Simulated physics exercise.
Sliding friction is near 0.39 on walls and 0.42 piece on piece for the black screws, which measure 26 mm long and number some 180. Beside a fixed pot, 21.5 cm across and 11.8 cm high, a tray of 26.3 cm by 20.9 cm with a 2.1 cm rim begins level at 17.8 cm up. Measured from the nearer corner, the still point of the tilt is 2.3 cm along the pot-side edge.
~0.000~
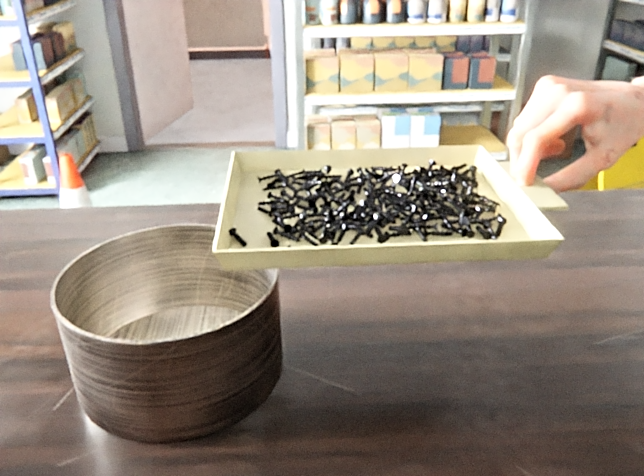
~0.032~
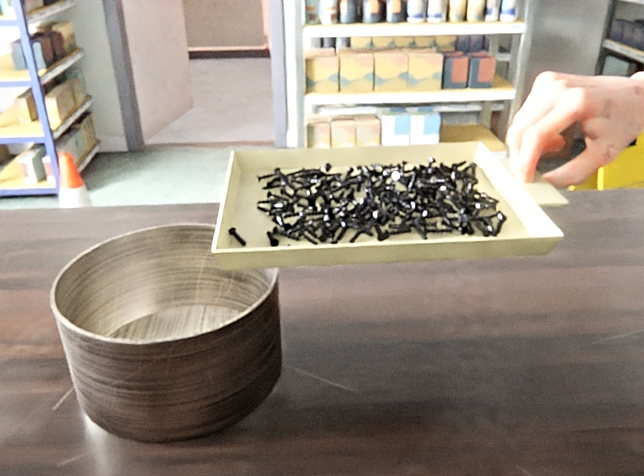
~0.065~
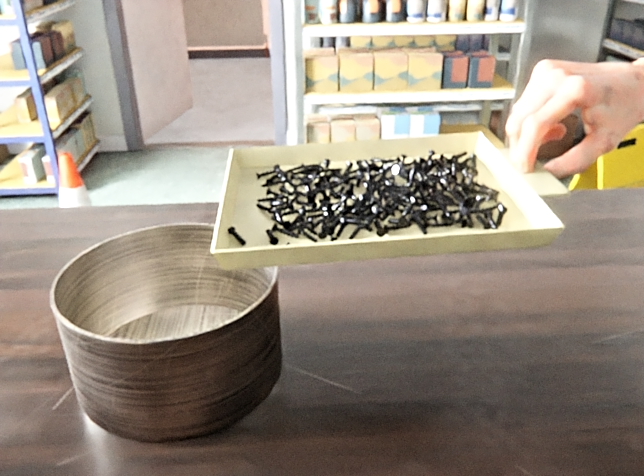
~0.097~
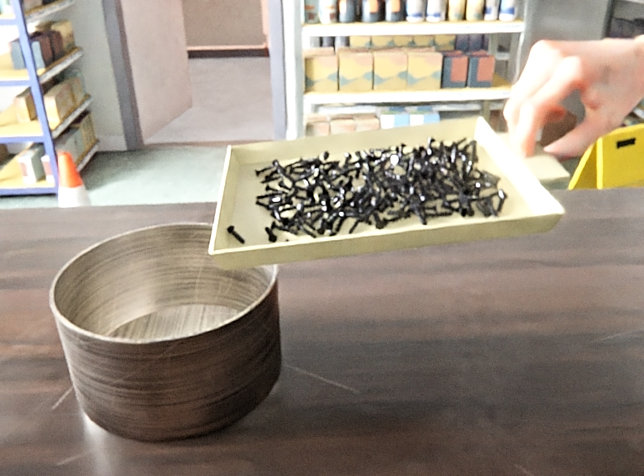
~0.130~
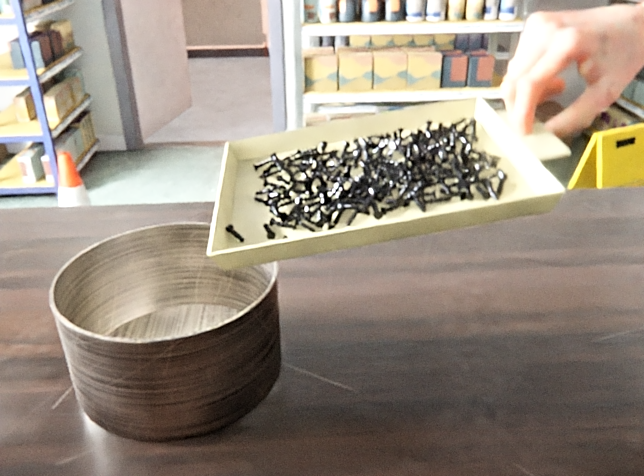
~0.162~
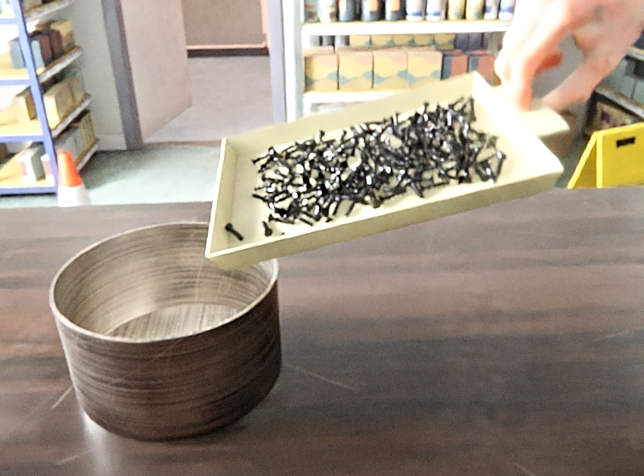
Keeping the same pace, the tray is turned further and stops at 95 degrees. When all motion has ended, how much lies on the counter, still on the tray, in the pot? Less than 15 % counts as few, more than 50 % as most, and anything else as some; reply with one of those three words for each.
Here it is: Counter: Some, tray: Few, pot: Most.
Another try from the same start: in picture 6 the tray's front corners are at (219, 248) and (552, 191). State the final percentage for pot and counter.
Final per cent - pot 45, counter 55.
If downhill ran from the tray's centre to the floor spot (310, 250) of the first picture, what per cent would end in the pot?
Estimate: Near 0 per cent.
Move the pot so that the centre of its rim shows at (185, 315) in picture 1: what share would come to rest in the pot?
Some 100 per cent.
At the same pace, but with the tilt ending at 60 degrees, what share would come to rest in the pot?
I'd expect some 55 per cent in the pot.
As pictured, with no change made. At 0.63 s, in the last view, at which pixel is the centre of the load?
Load centre, approx.: (170, 237) px.
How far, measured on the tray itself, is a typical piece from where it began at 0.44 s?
About 5 cm.
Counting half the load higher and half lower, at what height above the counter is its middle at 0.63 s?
Around 20 cm up.
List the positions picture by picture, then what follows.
The first picture shows tray tilt 0 degrees, front corners at (224, 247) and (551, 235); middle of the pieces at (372, 197); pot at (169, 274).
The second picture shows tray tilt 1 degrees, front corners at (223, 246) and (551, 231); middle of the pieces at (372, 195).
The third picture shows tray tilt 3 degrees, front corners at (222, 246) and (551, 222); middle of the pieces at (371, 190).
The fourth picture shows tray tilt 6 degrees, front corners at (220, 247) and (552, 208), lowest corner left front; middle of the pieces at (370, 182).
The fifth picture shows tray tilt 10 degrees, front corners at (218, 248) and (551, 187), lowest corner left front; middle of the pieces at (368, 170).
The sixth picture shows tray tilt 15 degrees, front corners at (216, 249) and (550, 166), lowest corner left front; middle of the pieces at (365, 159); pot at (168, 272). Its pace works out near 145 degrees a second.
After 0.44 s, tilt 55 degrees; the tray holds 100 %, the pot 0 %.
After 0.63 s, tilt 82 degrees; the tray holds 60 %, the pot 0 %.
After 0.93 s, tilt 95 degrees; the tray holds 0 %, the pot 65 %.
At rest (1.8 s), counter 35 %, tray 0 %, pot 65 %.
